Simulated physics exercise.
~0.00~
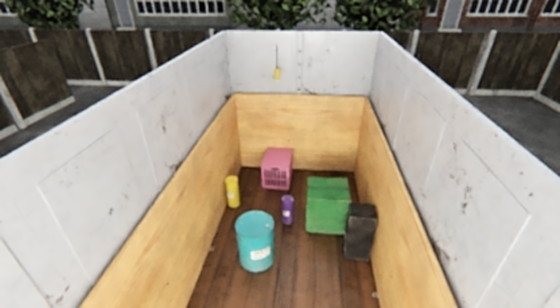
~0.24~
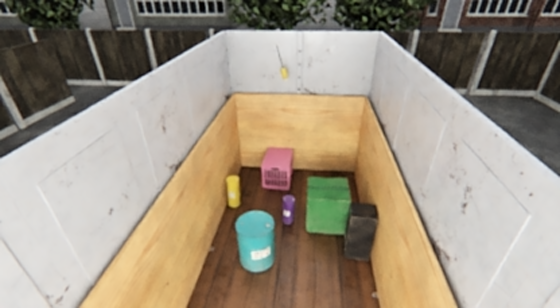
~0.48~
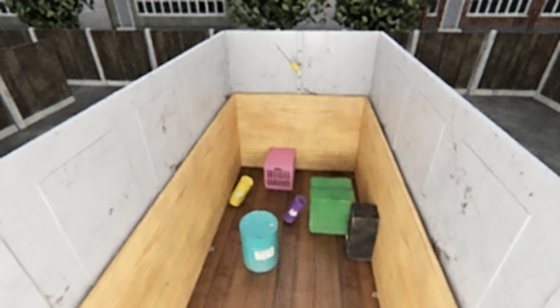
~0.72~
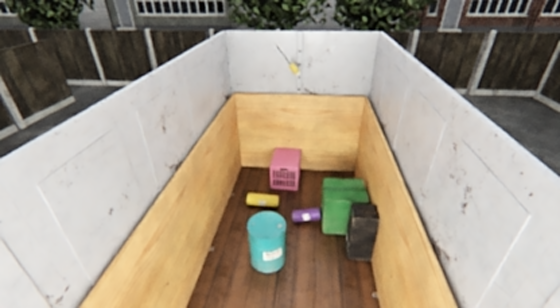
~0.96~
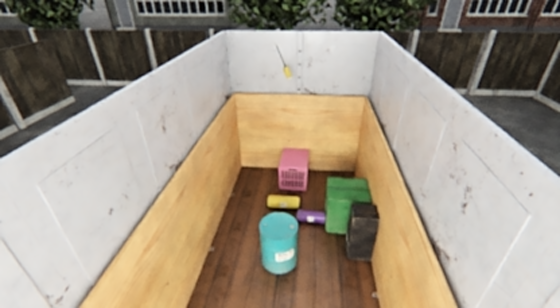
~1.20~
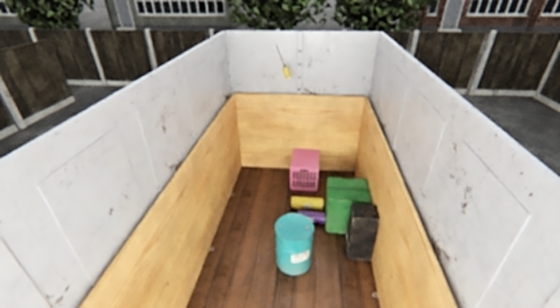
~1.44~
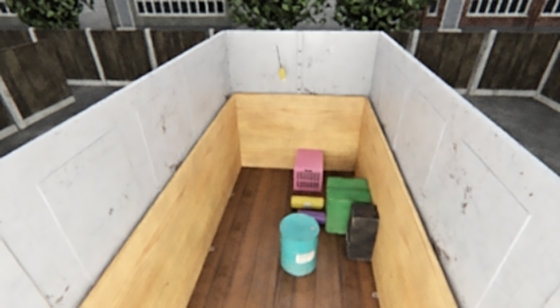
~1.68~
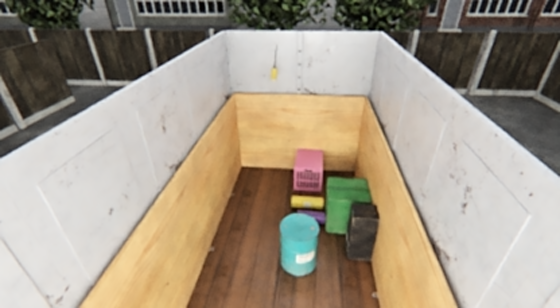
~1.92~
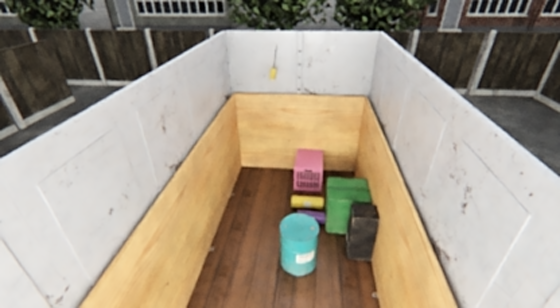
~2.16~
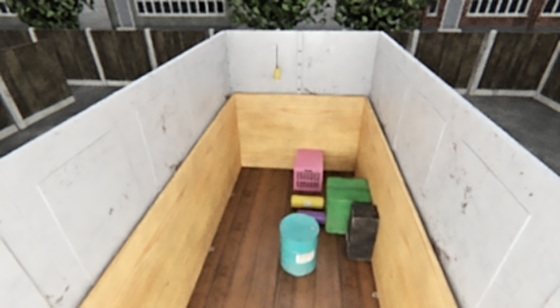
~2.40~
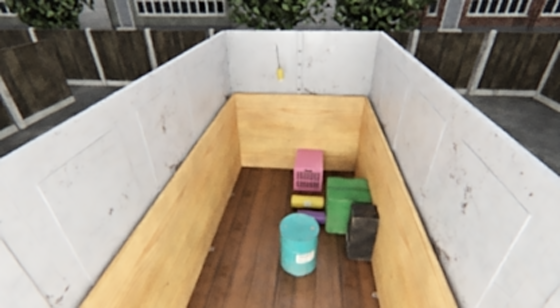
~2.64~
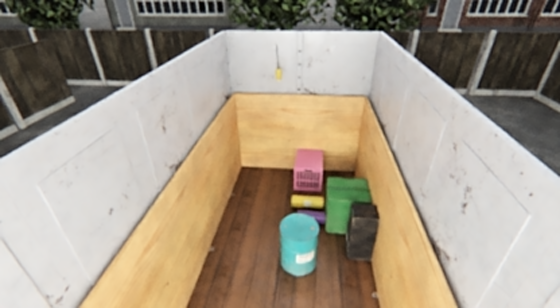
In a van's load bay, two canisters tip over and loose containers slide right, then rest.
